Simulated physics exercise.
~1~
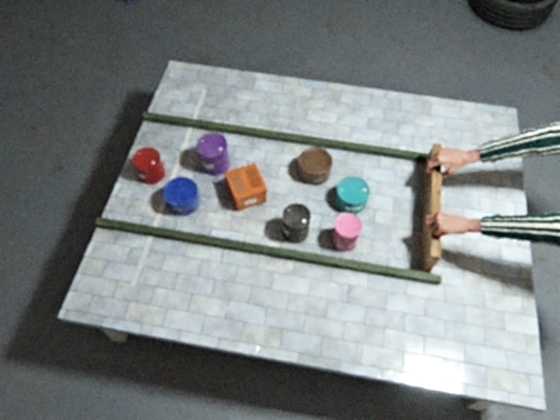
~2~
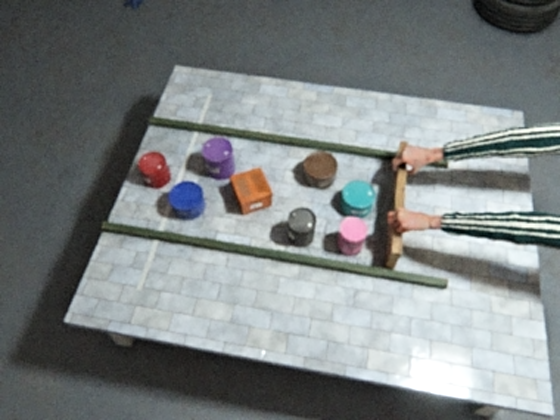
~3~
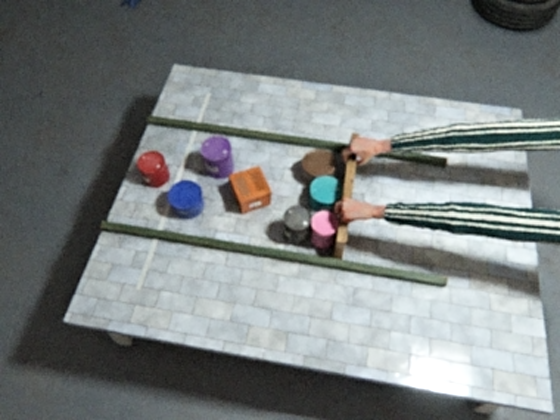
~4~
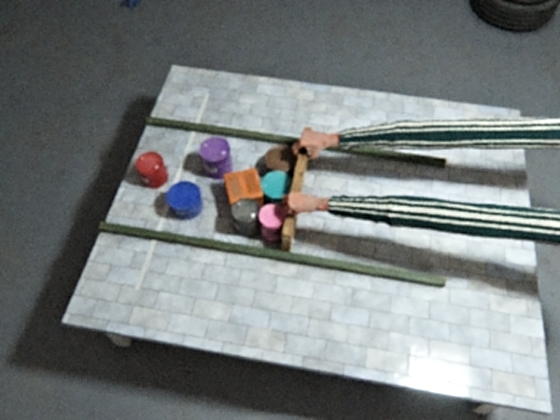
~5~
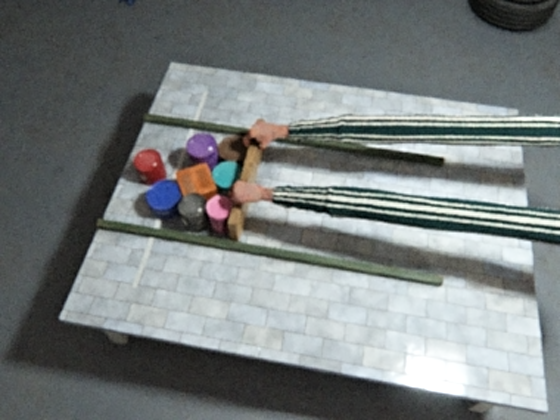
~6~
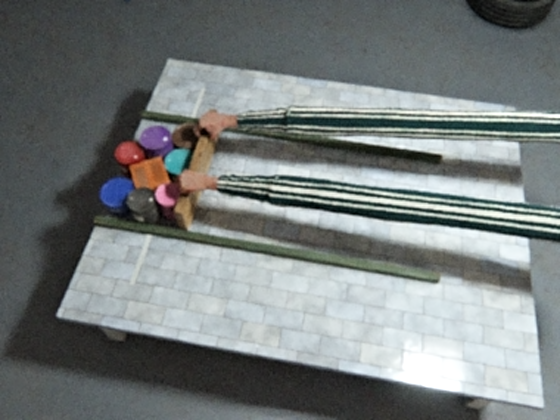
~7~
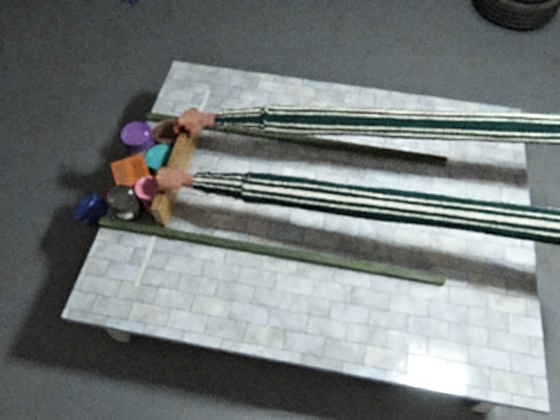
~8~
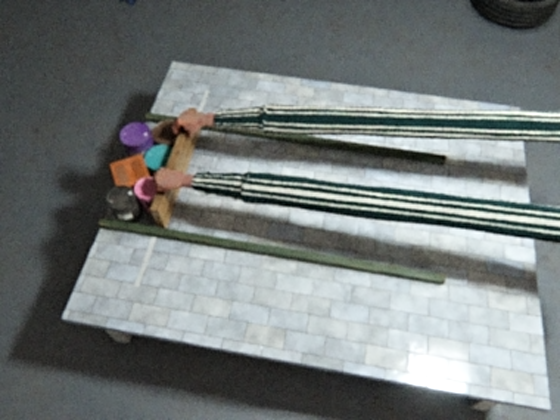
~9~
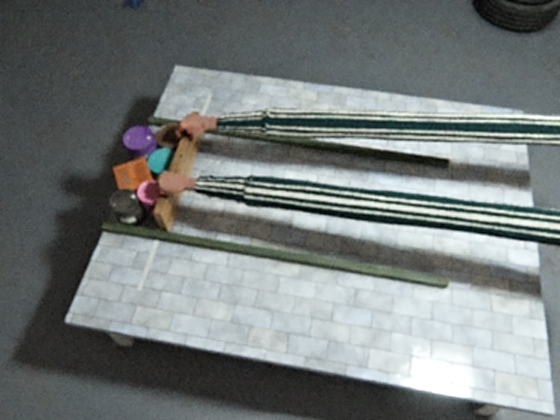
Striped-sleeved arms pushing a wooden plank left, bunching colourful containers at the table edge, the red and blue ones falling off.
